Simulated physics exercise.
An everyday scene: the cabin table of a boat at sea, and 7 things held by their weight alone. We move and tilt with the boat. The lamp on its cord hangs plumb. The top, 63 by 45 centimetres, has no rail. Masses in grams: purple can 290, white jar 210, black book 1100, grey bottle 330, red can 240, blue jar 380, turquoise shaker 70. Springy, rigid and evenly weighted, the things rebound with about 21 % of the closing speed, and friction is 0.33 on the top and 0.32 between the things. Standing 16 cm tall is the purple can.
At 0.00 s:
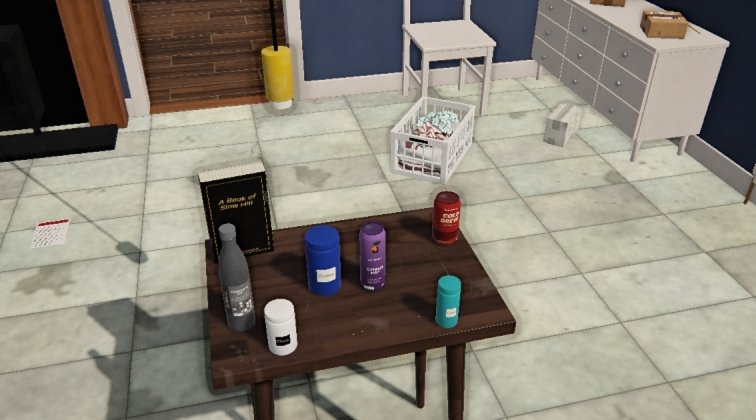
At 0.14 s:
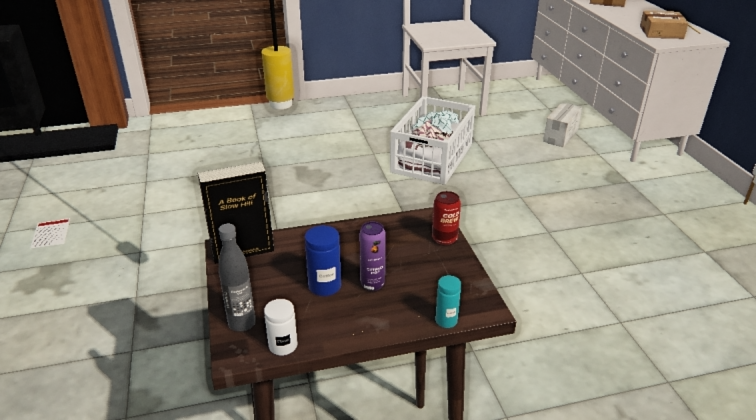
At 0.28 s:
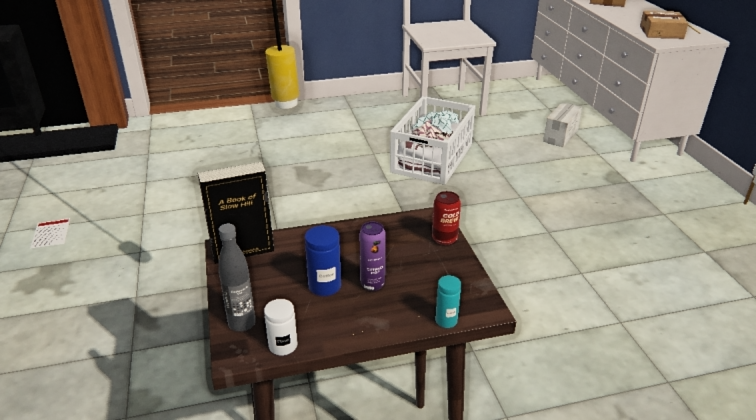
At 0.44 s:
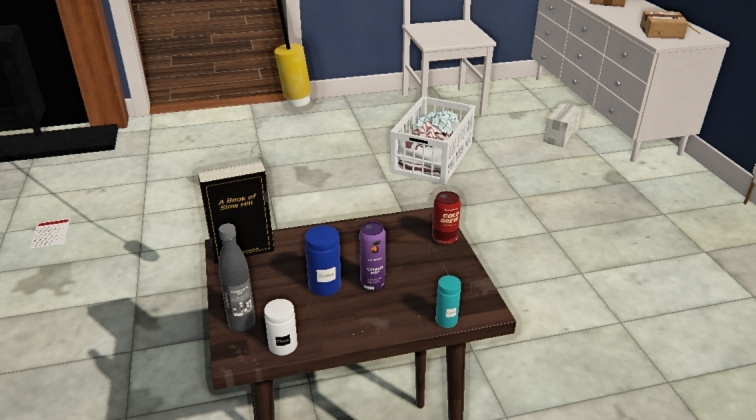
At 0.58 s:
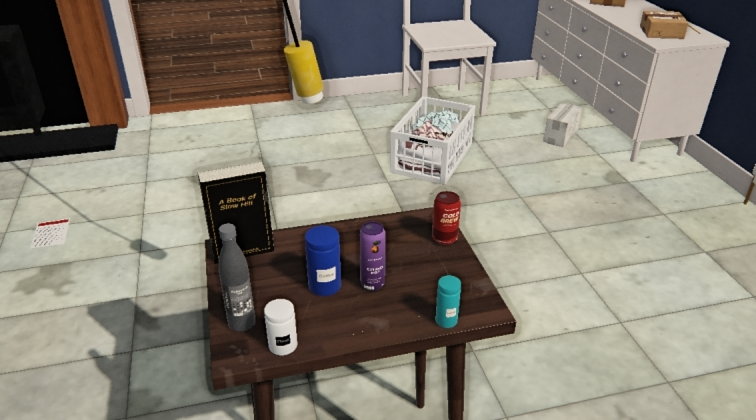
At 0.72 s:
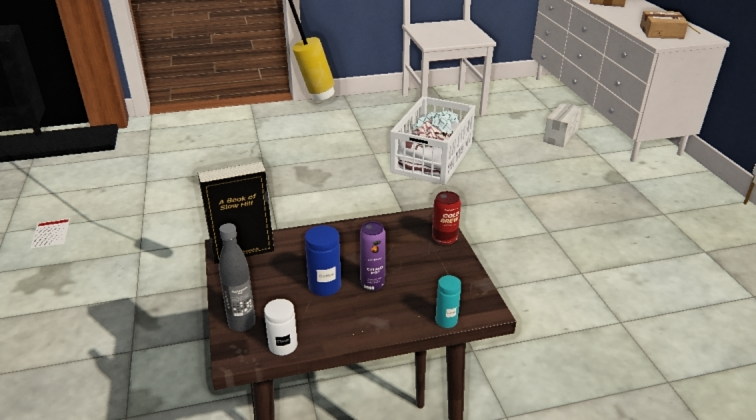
The yellow hanging lamp starts out almost straight on its dark cord, then swings steadily to the right, slanting further by the end. Below it, the purple can, white jar, black book, grey bottle, red can, blue jar and turquoise shaker stay in place on the dark wooden table.
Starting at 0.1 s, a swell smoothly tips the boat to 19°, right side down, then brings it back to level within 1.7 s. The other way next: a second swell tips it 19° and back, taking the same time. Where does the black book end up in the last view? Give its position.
The black book ends up at about (238, 214).
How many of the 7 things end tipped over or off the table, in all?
That makes 1.
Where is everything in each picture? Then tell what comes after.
In the first frame, boat level; black book (238, 214); purple can (373, 257).
In the second frame, boat level; grey bottle (235, 278); red can (446, 219).
In the third frame, heel 2°, right side down; blue jar (323, 261); turquoise shaker (448, 302).
In the fourth frame, heel 7°, right side down; purple can (373, 257); white jar (281, 327).
In the fifth frame, heel 11°, right side down; grey bottle (235, 278); red can (446, 219).
In the sixth frame, heel 16°, right side down; black book (238, 214); blue jar (323, 261).
After 1.12 s, heel 17°, right side down; grey bottle tipped 40° from how it sat.
After 1.22 s, heel 15°, right side down; grey bottle on its side.
After 1.42 s, heel 8°, right side down; grey bottle on its side.
After 2.72 s, heel 19°, left side down; grey bottle on its side.
At rest (4.2 s), tipped over on the table, grey bottle; the other 6 in place, give or take 5 cm. Seen from the same camera at the end, black book near (238, 214).
